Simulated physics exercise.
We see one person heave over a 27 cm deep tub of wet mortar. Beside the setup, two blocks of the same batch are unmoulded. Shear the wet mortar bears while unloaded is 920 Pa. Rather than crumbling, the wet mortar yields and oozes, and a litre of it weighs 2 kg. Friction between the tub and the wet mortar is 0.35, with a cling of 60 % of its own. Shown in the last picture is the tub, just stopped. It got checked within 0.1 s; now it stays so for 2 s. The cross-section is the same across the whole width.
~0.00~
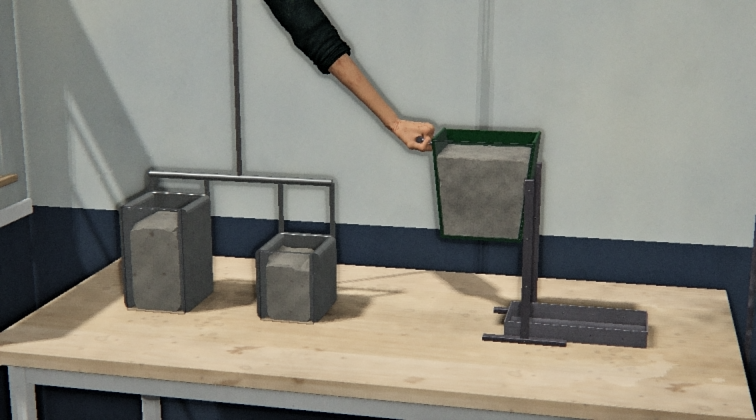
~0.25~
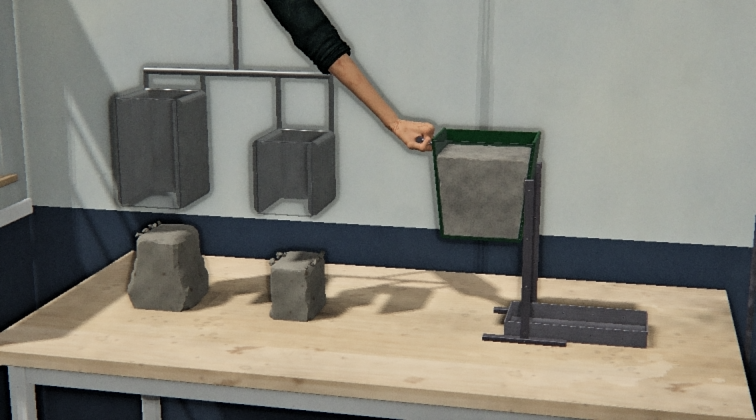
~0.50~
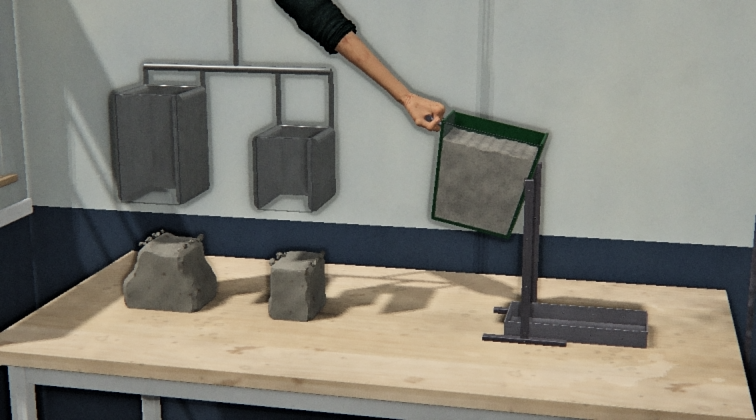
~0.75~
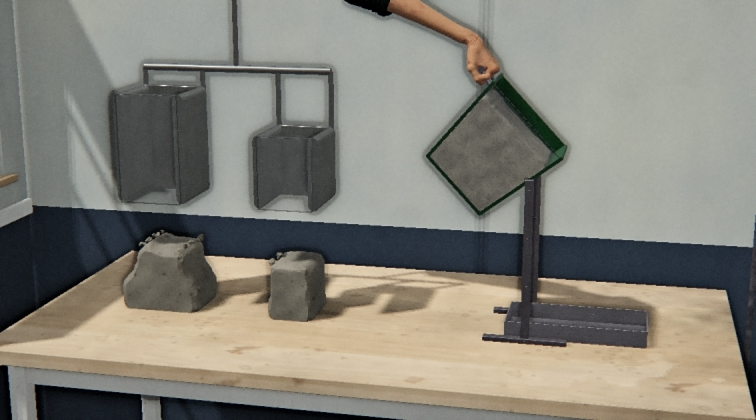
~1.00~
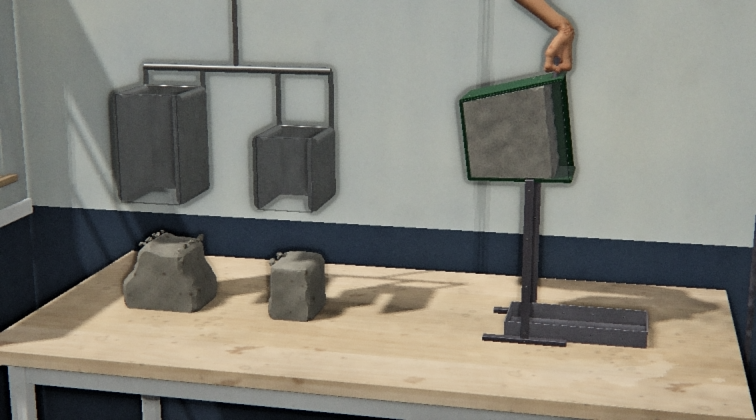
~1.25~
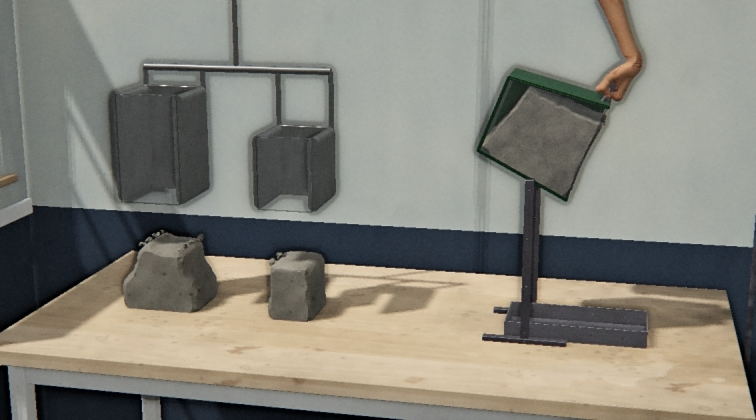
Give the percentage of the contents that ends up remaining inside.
I would say roughly 0 per cent remains inside.
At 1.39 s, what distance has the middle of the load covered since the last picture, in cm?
Shift: Roughly 11 cm.
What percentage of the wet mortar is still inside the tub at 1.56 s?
Some 20 per cent.
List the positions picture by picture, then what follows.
In the first picture, handle-side rim at (435, 140), tilt 0 degrees; highest point of the wet mortar at (523, 159); test blocks 28 cm, 18 cm high (left to right).
In the second picture, handle-side rim at (435, 140), tilt 0 degrees; highest point of the wet mortar at (523, 159); test blocks 24 cm, 18 cm high (left to right).
In the third picture, handle-side rim at (445, 122), tilt 12 degrees; highest point of the wet mortar at (450, 140); test blocks 20 cm, 18 cm high (left to right).
In the fourth picture, handle-side rim at (495, 84), tilt 47 degrees; highest point of the wet mortar at (484, 101); test blocks 20 cm, 18 cm high (left to right).
In the fifth picture, handle-side rim at (561, 82), tilt 83 degrees; highest point of the wet mortar at (538, 89); test blocks 20 cm, 18 cm high (left to right).
In the sixth picture, handle-side rim at (608, 109), tilt 111 degrees; highest point of the wet mortar at (532, 92); test blocks 20 cm, 18 cm high (left to right).
By 1.39 s, the tub is at 111 degrees and holds 62 %.
By 1.56 s, the tub is at 111 degrees and holds 21 %.
By 1.73 s, the tub is at 111 degrees and holds 0 %.
By 1.90 s, the tub is at 111 degrees and holds 0 %.
By 3.25 s, at the end, the tub is at 111 degrees and holds 0 %.
